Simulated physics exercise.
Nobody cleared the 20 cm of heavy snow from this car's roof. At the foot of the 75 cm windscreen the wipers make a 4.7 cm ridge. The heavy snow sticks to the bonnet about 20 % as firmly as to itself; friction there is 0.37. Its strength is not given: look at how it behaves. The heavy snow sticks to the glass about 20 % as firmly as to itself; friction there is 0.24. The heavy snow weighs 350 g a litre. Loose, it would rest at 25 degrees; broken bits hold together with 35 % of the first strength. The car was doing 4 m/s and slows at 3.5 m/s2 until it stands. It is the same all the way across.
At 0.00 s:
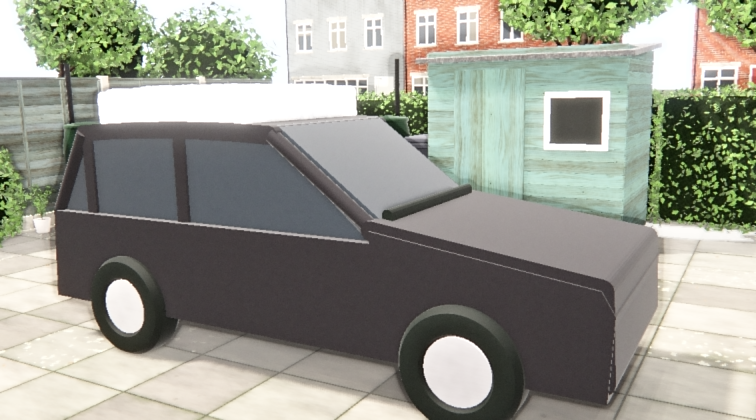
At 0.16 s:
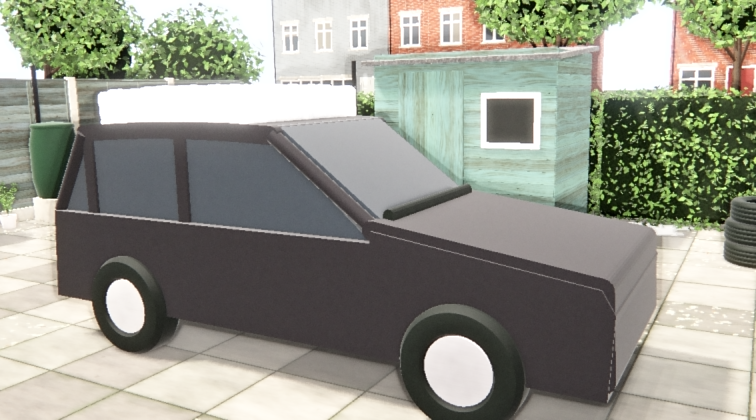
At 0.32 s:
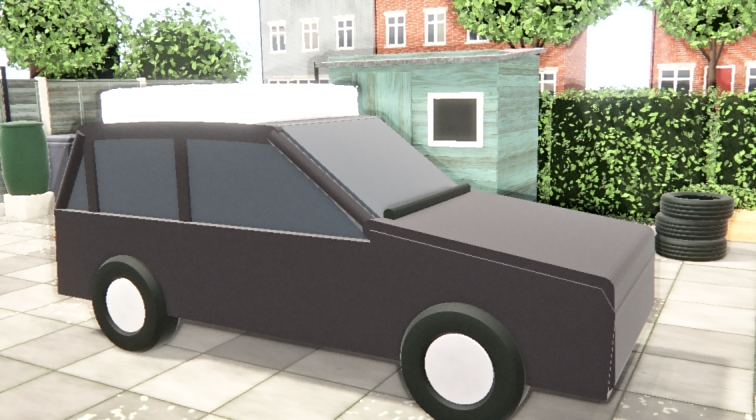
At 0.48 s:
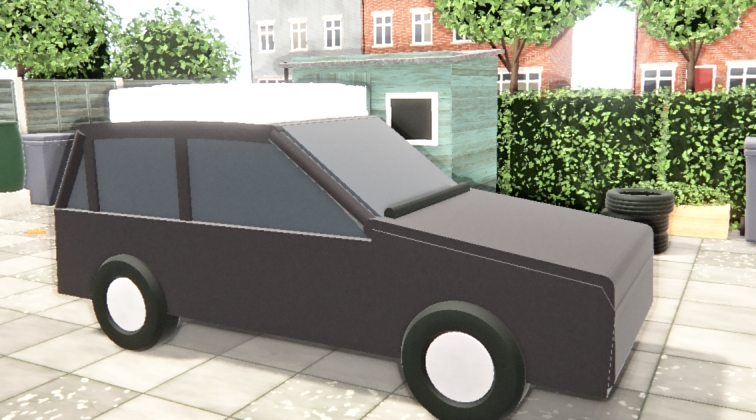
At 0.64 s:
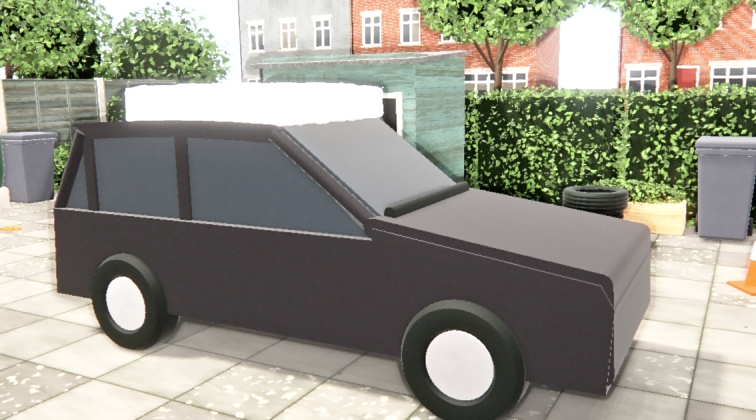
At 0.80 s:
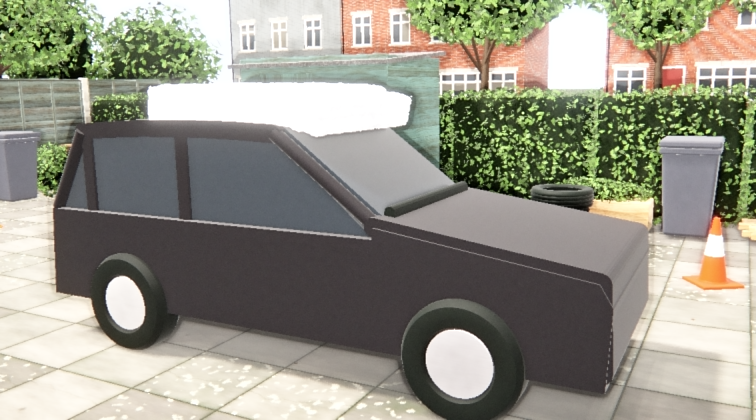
On a paved yard by a hedge, a slab of snow sliding forward along a dark car's roof and over its windscreen.
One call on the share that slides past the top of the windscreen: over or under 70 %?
The share that slides past the top of the windscreen is over 70 %.
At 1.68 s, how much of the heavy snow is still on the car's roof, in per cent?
Near 0 %.
After 1.21 s, 11 % of the snow is on the roof, 53 % on the glass, 36 % on the bonnet and none has gone off the nose.
After 1.68 s, none of the snow is on the roof, 3 % on the glass, 90 % on the bonnet and 7 % has gone off the nose.
After 2.16 s, none of the snow is on the roof, 3 % on the glass, 39 % on the bonnet and 58 % has gone off the nose.
After 2.64 s, none of the snow is on the roof, 3 % on the glass, 28 % on the bonnet and 70 % has gone off the nose.
After 3.10 s, none of the snow is on the roof, 3 % on the glass, 27 % on the bonnet and 70 % has gone off the nose.
